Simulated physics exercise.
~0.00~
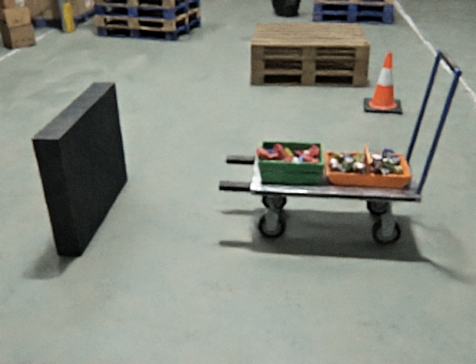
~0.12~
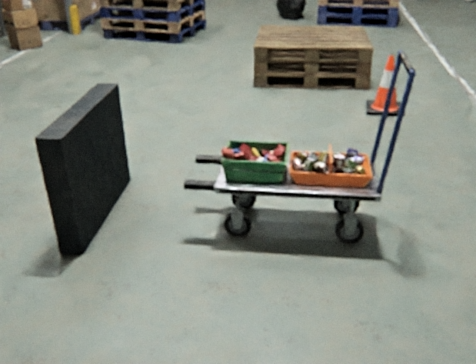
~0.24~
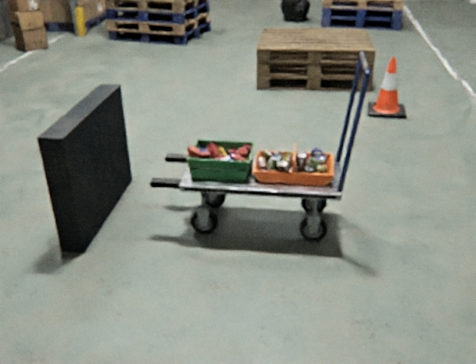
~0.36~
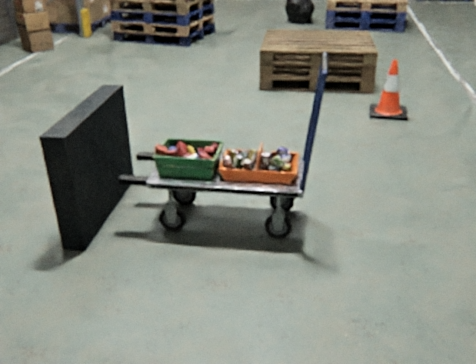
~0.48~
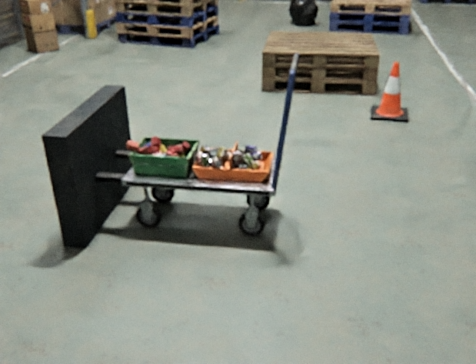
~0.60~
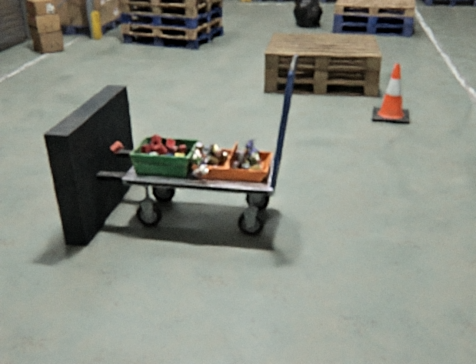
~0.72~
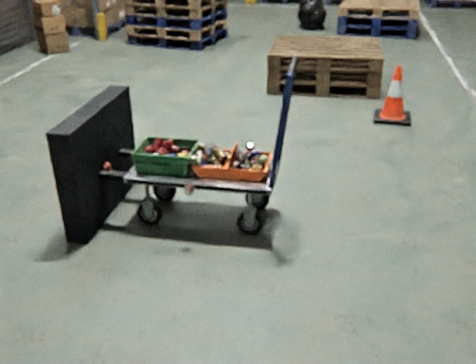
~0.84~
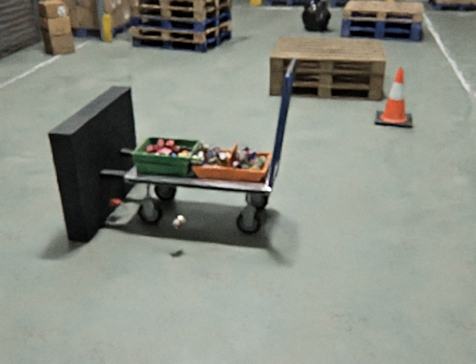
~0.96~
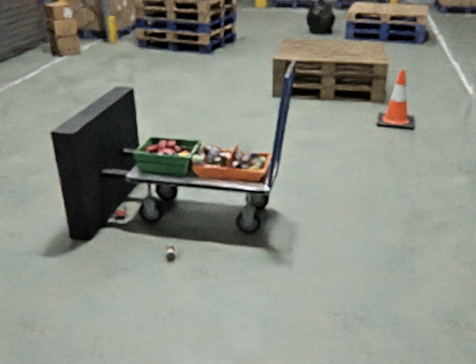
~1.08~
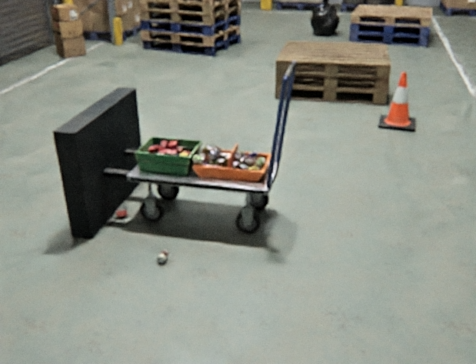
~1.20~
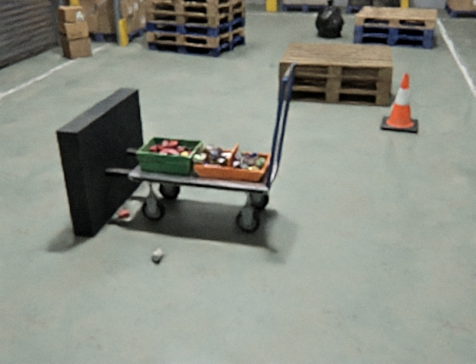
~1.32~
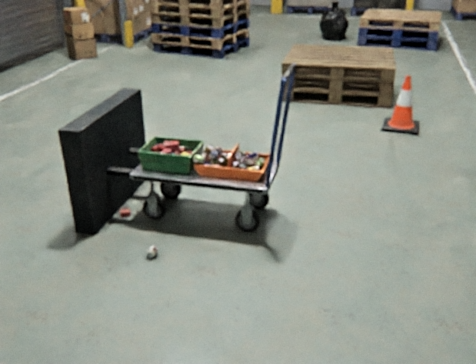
Stock cart with green and orange crates rolling left into a dark block wall, stopping dead and spilling a few pieces onto the floor.
